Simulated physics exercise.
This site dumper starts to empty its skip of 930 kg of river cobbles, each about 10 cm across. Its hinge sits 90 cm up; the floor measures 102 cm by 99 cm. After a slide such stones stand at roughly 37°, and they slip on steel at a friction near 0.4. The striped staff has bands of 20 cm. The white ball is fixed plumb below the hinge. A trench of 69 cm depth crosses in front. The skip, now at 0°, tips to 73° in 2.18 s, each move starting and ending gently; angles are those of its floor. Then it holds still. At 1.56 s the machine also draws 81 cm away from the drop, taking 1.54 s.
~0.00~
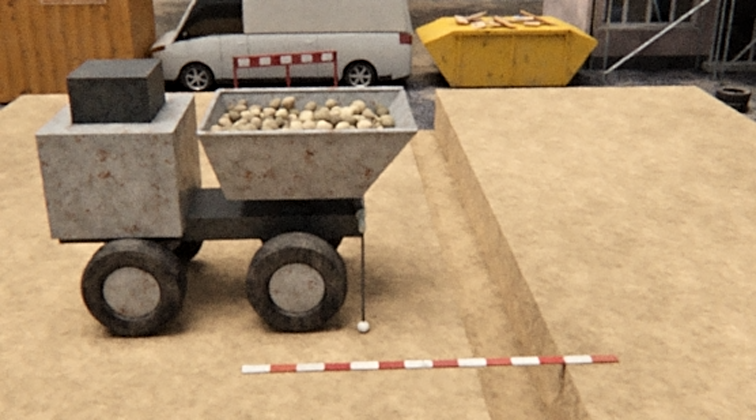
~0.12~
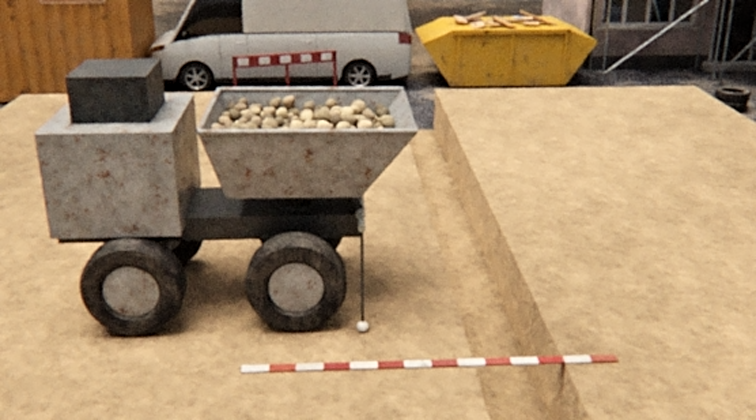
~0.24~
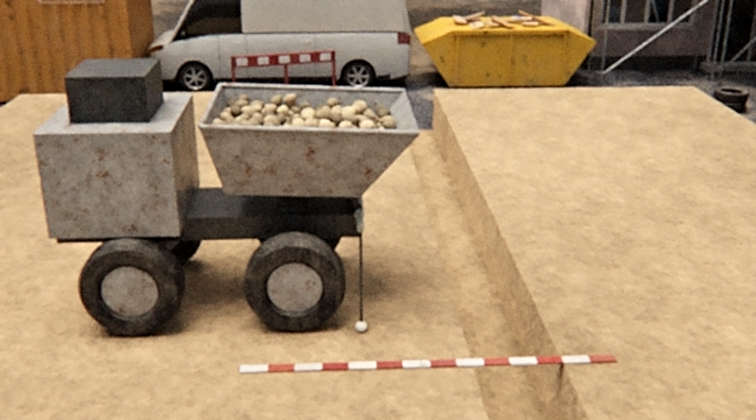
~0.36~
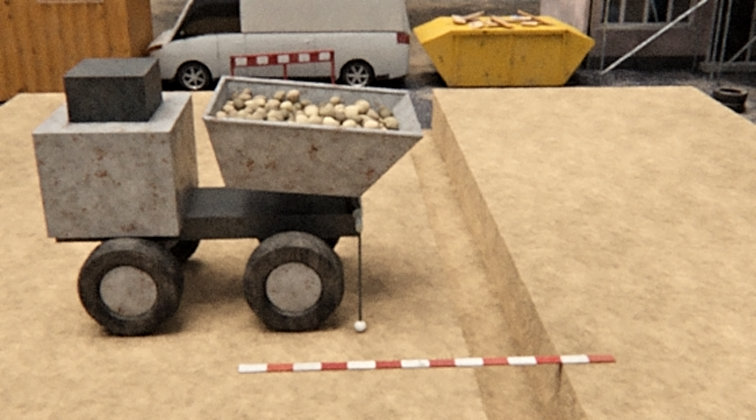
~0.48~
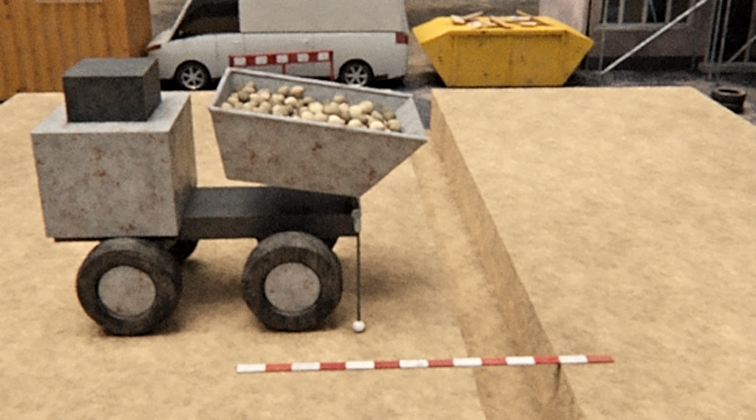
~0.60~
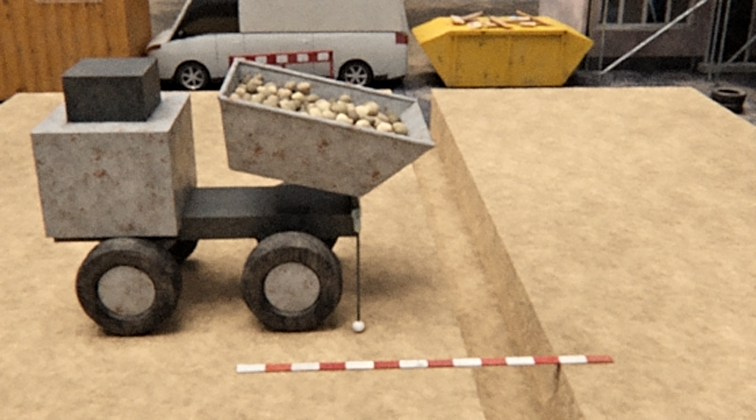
To begin with, a grey dumper with black wheels stands on sandy ground left of a trench, its level skip heaped with rounded stones. The skip then begins tilting, its left end rising gradually and its right lip angling downward, until it sits at a clear slant with the stones still inside.
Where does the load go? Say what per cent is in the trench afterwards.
Some 65 per cent of it.
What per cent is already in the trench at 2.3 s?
Some 45 per cent.
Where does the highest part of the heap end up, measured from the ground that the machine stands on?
Some 26 cm above that level.
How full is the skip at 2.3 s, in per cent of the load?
It holds some 40 per cent.
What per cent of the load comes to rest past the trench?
Near 5 in a hundred.
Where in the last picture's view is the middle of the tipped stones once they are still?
Around (472, 334).
After 1.6 s the floor is at 62°; 100 % in the skip; the foremost stones are at (472, 199).
After 2.3 s the floor is at 73°; 41 % in the skip, 10 % short of the trench, 47 % in the trench, 3 % past the trench; the foremost stones are at (554, 281).
After 3.5 s the floor is at 73°; 3 % in the skip, 29 % short of the trench, 66 % in the trench, 3 % past the trench; the foremost stones are at (628, 289).
After 6.5 s the floor is at 73°; 0 % in the skip, 31 % short of the trench, 67 % in the trench, 3 % past the trench; the foremost stones are at (628, 289).
